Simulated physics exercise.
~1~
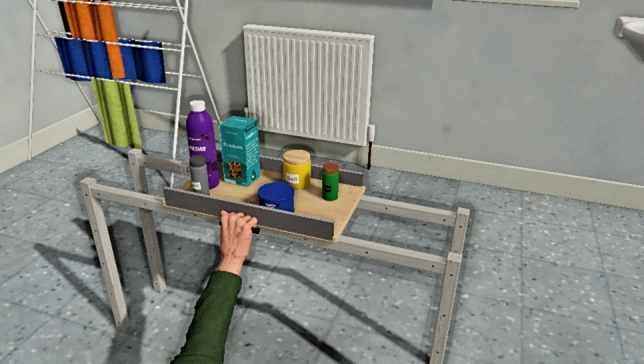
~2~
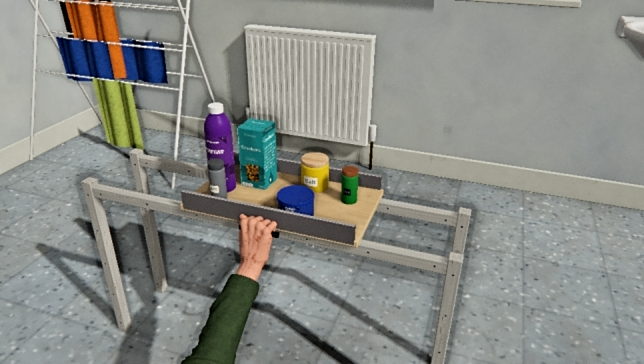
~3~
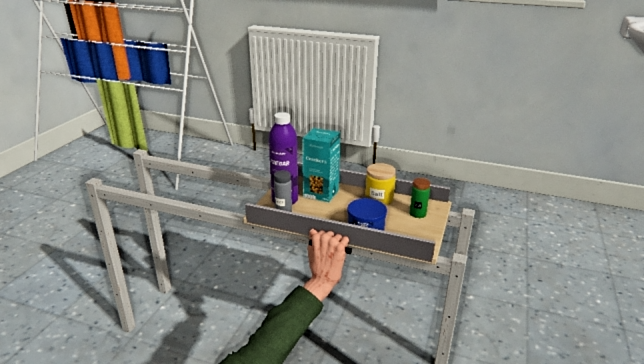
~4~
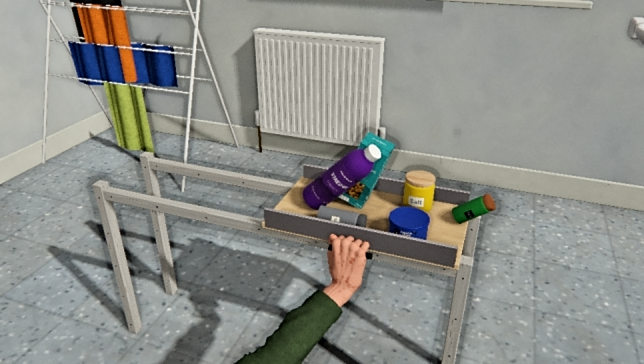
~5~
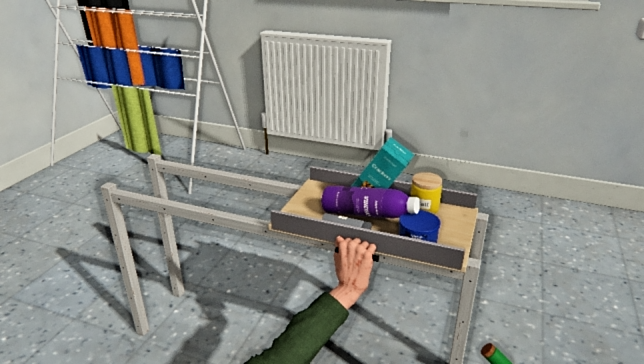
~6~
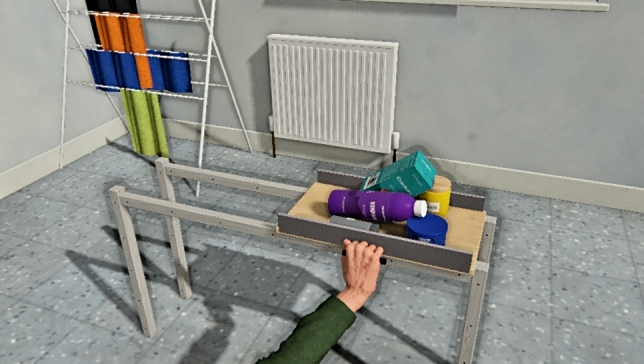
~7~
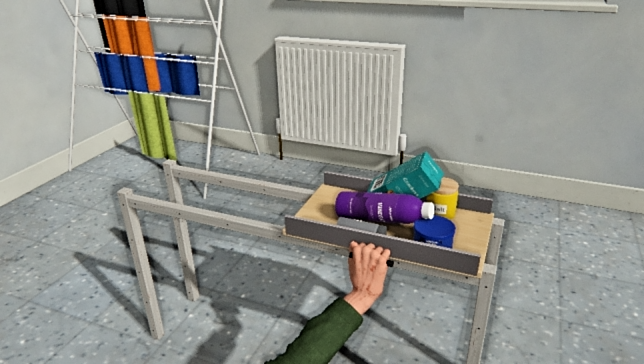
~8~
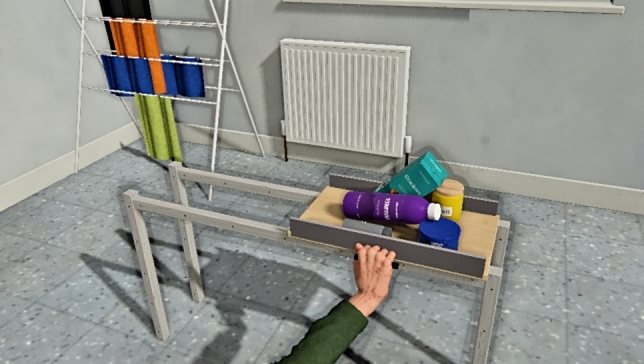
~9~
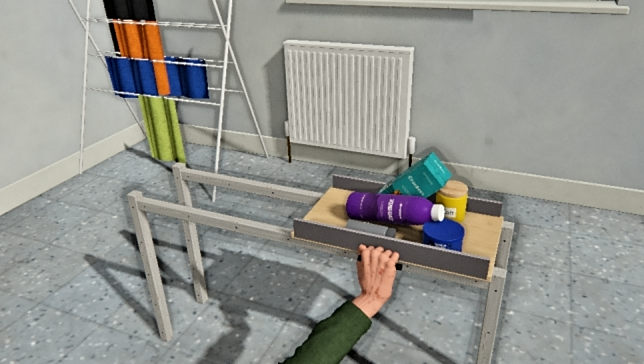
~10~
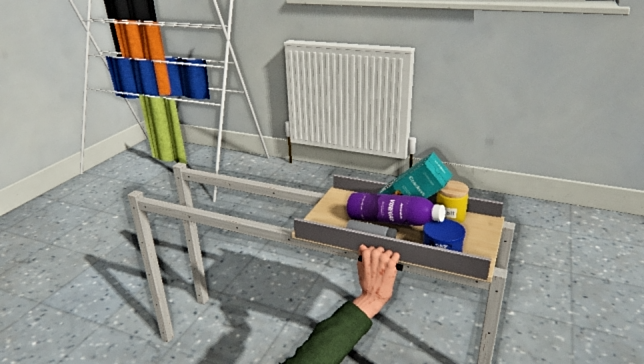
A purple bottle and a turquoise carton stand at the back left of a wooden tray with dark side rails, seen from above across a grey-tiled room with a radiator and drying rack behind. A small grey shaker, a blue tub, a yellow jar and a green shaker share it. A green-sleeved hand slides the tray right along a metal frame. Near the right end, the bottle, carton and shakers tip, and the green shaker drops to the floor. The bottle and grey shaker end up lying flat, the carton leaning behind them, while the yellow jar and blue tub stay upright.
